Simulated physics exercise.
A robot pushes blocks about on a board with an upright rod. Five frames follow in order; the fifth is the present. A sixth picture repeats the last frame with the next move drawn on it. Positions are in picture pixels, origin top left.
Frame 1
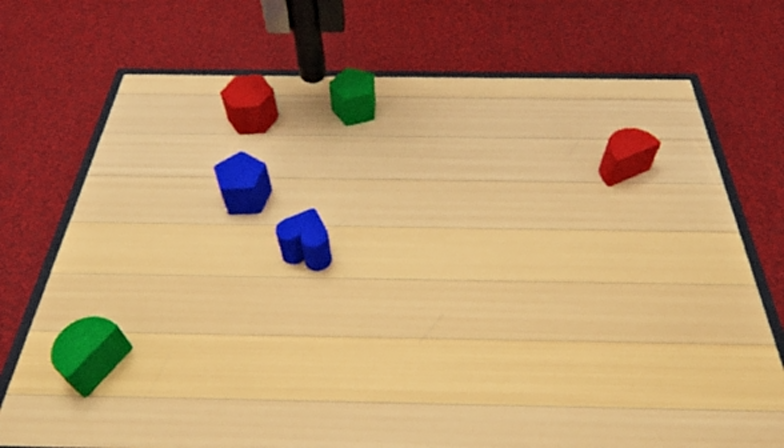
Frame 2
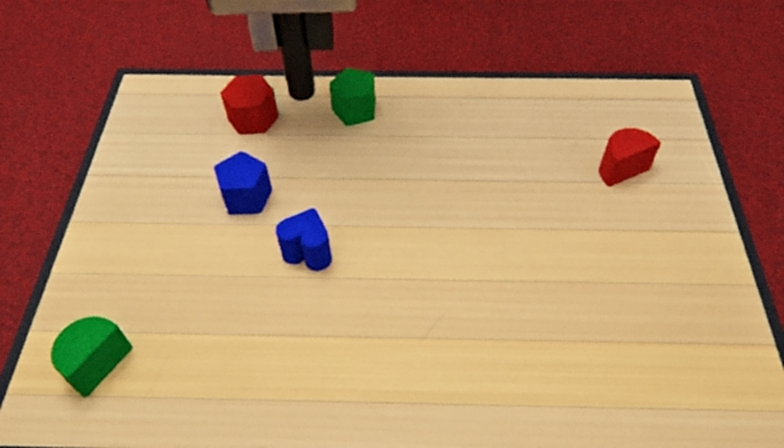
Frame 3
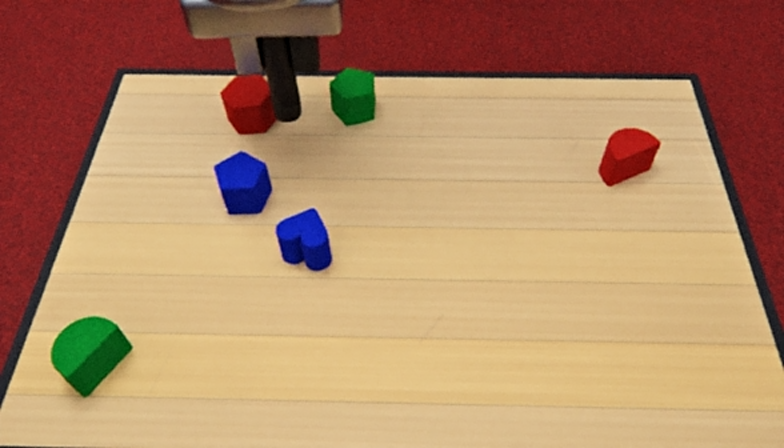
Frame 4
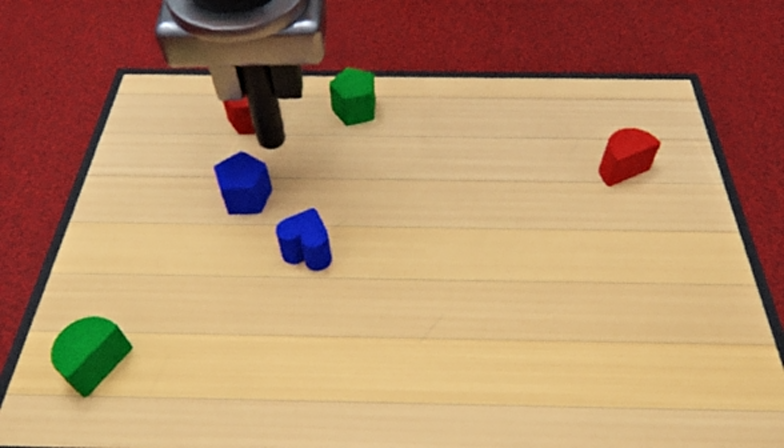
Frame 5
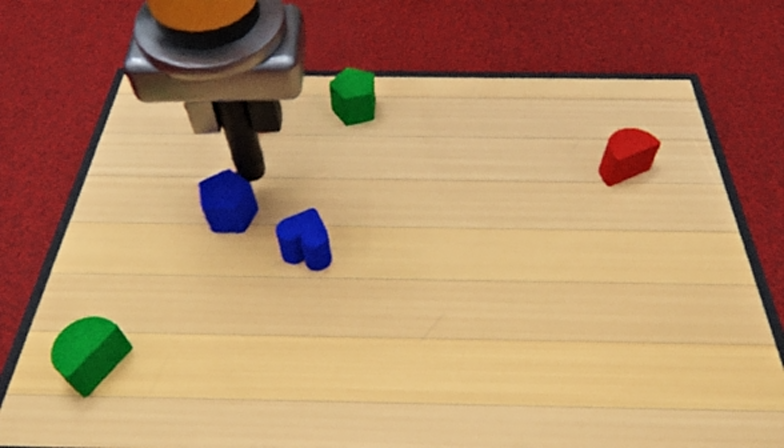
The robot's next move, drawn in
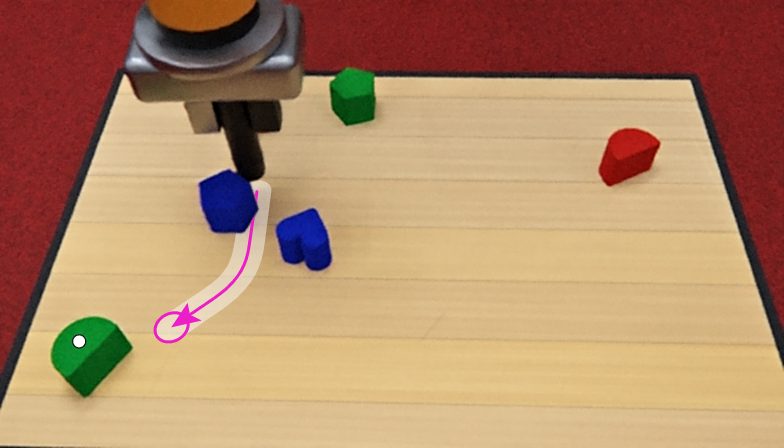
Robot arm lowering its dark rod toward the viewer and slightly left across a wooden board, nudging a blue five-sided block.
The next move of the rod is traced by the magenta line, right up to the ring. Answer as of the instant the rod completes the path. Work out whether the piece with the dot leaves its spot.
The piece with the dot keeps its place.
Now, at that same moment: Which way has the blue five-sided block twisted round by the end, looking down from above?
Rotates clockwise.
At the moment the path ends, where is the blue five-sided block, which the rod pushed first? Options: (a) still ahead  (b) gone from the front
b: Gone from the front.
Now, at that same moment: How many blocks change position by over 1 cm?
I count one.
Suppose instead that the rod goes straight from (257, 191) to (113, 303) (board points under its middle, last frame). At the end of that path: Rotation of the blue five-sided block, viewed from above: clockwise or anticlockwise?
The block turns counter-clockwise.
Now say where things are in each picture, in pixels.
Lower end of the rod at (313, 76), tops of blocks, green D-shaped block at (79, 341), blue five-sided block at (239, 170), in the first frame.
Rod at (302, 93), blocks as before, in the second frame.
Rod at (289, 114), blocks as before, in the third frame.
Rod at (272, 140), blocks as before, in the fourth frame.
Rod at (252, 172), green D-shaped block at (79, 341), blue five-sided block at (223, 189), in the fifth frame.
The drawn path runs from (257, 191) through (250, 239) and (227, 288) to (172, 327); the dot is on the green D-shaped block.
The first path, step by step. One third of the way, rod at (244, 221); blue five-sided block at (201, 222), turned 50° clockwise.
Two thirds of the way, rod at (219, 271); blue five-sided block at (196, 233), turned 90° clockwise.
At the end, rod at (162, 310); green D-shaped block not moved; blue five-sided block at (196, 233), turned 90° clockwise.
